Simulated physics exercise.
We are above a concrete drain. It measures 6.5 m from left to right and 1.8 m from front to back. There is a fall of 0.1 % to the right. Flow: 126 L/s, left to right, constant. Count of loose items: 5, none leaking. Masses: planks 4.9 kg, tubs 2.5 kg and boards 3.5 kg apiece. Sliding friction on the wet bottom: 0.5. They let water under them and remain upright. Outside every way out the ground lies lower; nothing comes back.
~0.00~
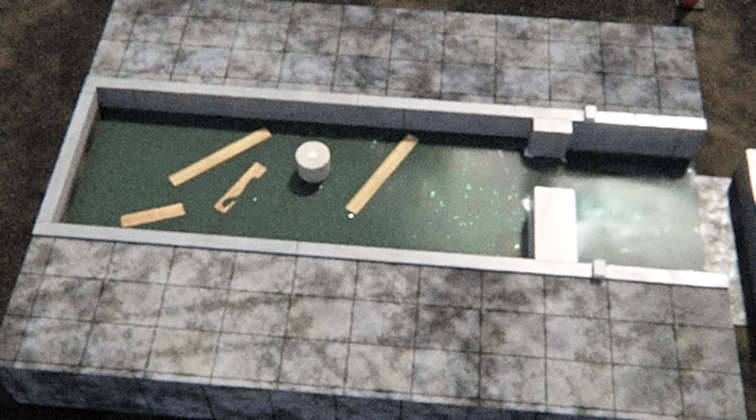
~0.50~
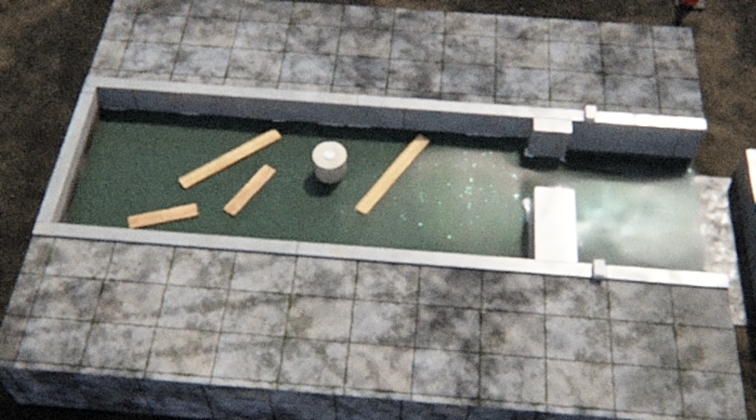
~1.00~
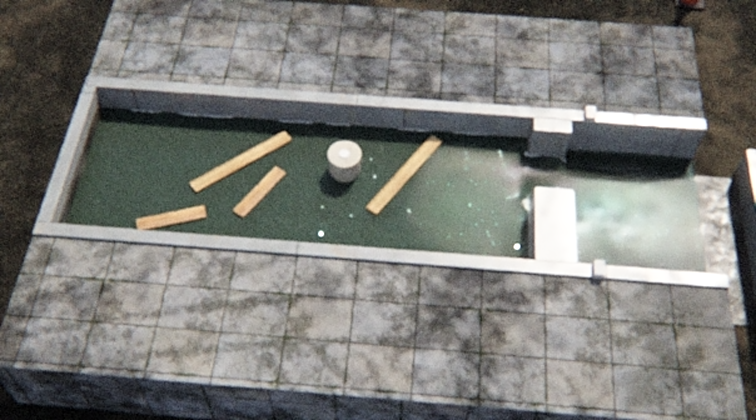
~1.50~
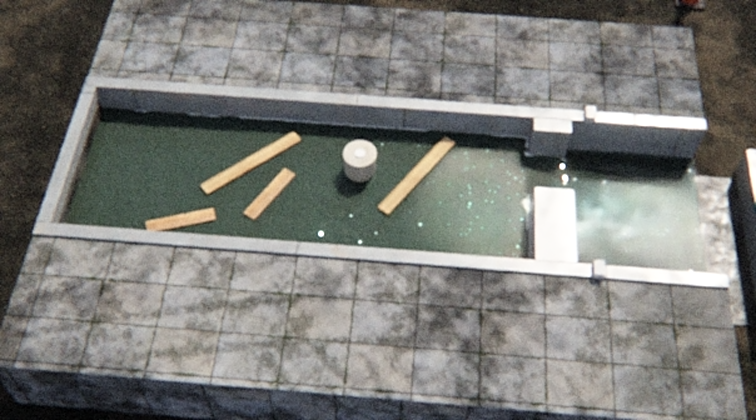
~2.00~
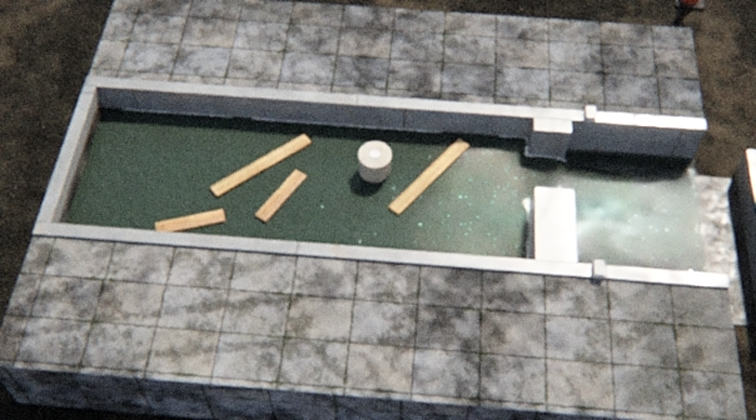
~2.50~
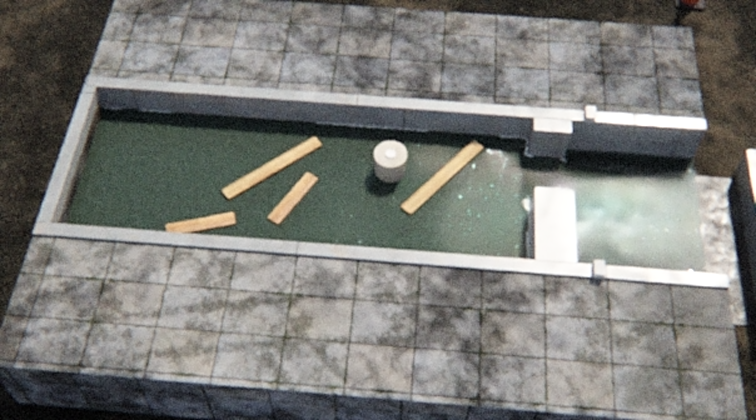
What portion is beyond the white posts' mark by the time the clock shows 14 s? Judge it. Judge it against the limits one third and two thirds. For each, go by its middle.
My call is no less than two thirds.
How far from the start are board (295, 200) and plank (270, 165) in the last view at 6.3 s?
Taking them in the order asked, 150 cm and then 150 cm.
After 3.5 s 0 of 5 are over the mark; 5 afloat.
After 6.3 s 1 of 5 are over the mark; 4 afloat.
After 10.0 s 2 of 5 are over the mark; 3 afloat.
After 14.0 s 4 of 5 are over the mark; 1 afloat.
